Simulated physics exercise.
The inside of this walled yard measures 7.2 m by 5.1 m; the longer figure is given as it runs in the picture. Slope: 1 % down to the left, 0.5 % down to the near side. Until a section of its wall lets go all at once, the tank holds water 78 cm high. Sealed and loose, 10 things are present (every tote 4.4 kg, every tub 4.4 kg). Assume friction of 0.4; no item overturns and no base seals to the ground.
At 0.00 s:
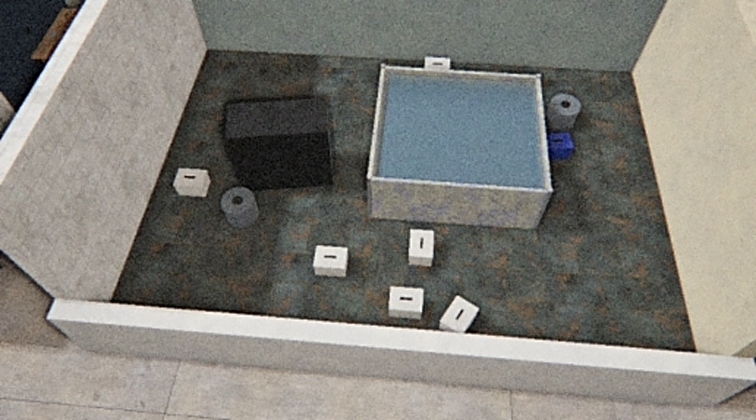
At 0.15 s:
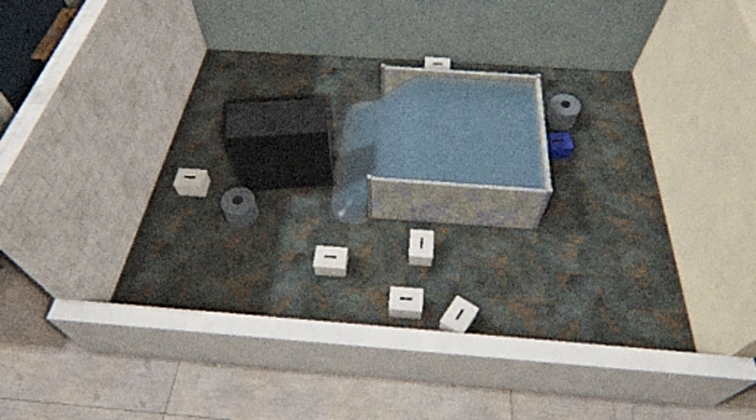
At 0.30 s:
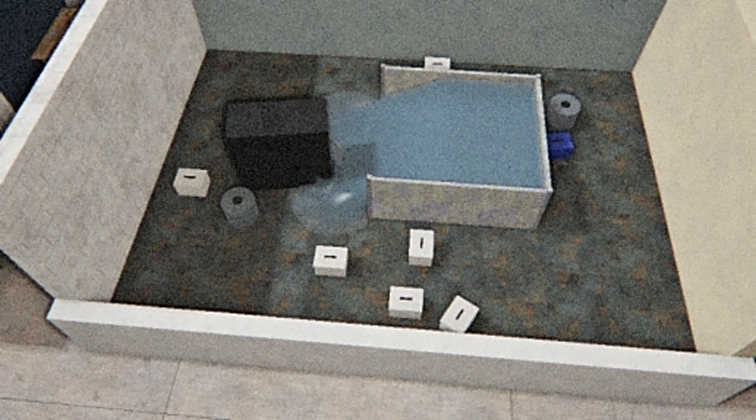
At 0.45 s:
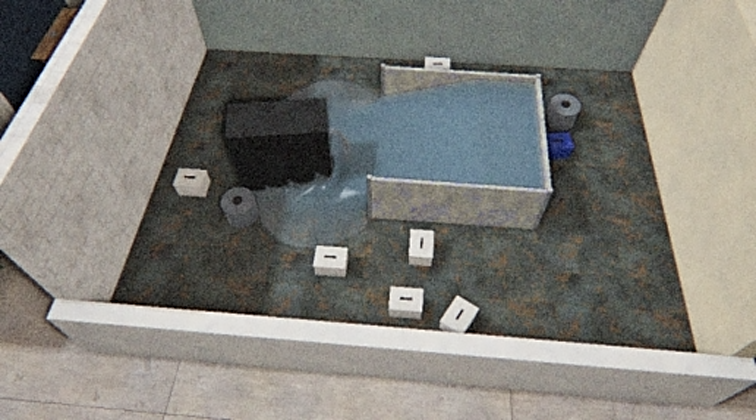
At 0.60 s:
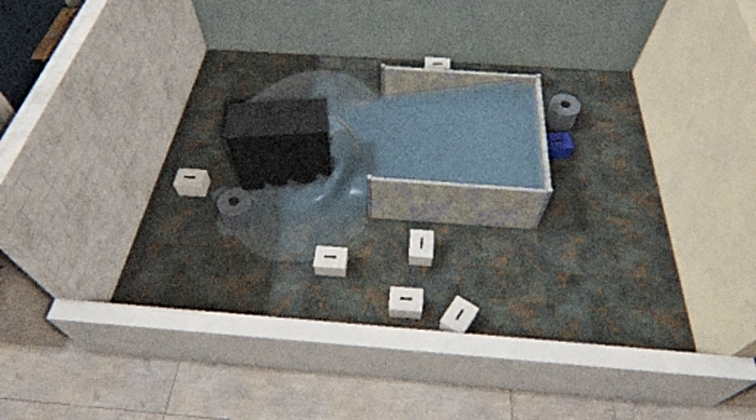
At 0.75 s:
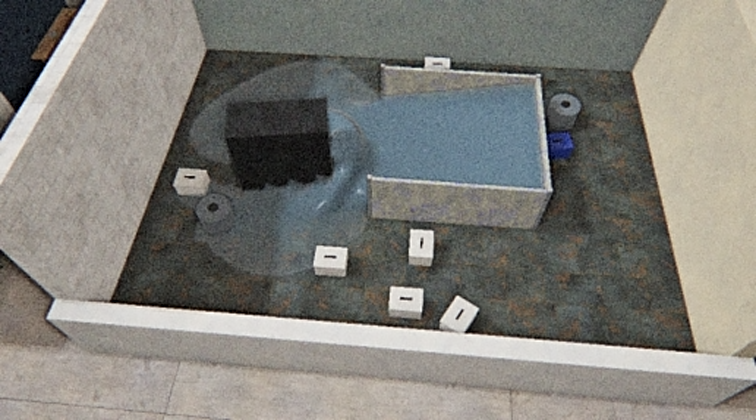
A big tank of water in a walled yard opened on its left side, and water poured out around the black block and spread over the floor, nudging a gray tub to the left.
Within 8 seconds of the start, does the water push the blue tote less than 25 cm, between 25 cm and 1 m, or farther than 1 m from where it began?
Less than 25 cm.
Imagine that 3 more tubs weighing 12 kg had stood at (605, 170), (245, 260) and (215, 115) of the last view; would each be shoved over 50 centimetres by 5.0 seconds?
Listed order gives within the limit, above the limit, above the limit.
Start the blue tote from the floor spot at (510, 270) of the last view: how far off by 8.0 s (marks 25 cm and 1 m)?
Short answer: It drifts a great distance.
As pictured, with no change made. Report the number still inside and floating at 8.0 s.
Of them, 9.
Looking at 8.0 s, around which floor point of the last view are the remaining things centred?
Mean floor pixel: About (582, 172).
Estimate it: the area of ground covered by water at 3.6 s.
Near 22 m2 in all.
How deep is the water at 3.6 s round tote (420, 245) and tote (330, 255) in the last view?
0 and 2 cm.
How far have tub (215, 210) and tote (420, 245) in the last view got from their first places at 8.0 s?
The first ends 500 cm from its start, the second 350 cm.
After 1.6 s the blue tote is near (558, 141), 0.0 m from its start, aground; 1 afloat.
After 3.6 s the blue tote is near (558, 141), 0.0 m from its start, aground; 2 afloat.
After 5.6 s the blue tote is near (558, 141), 0.0 m from its start, aground; 6 afloat.
After 8.0 s the blue tote is near (557, 141), 0.0 m from its start, aground; 9 afloat.
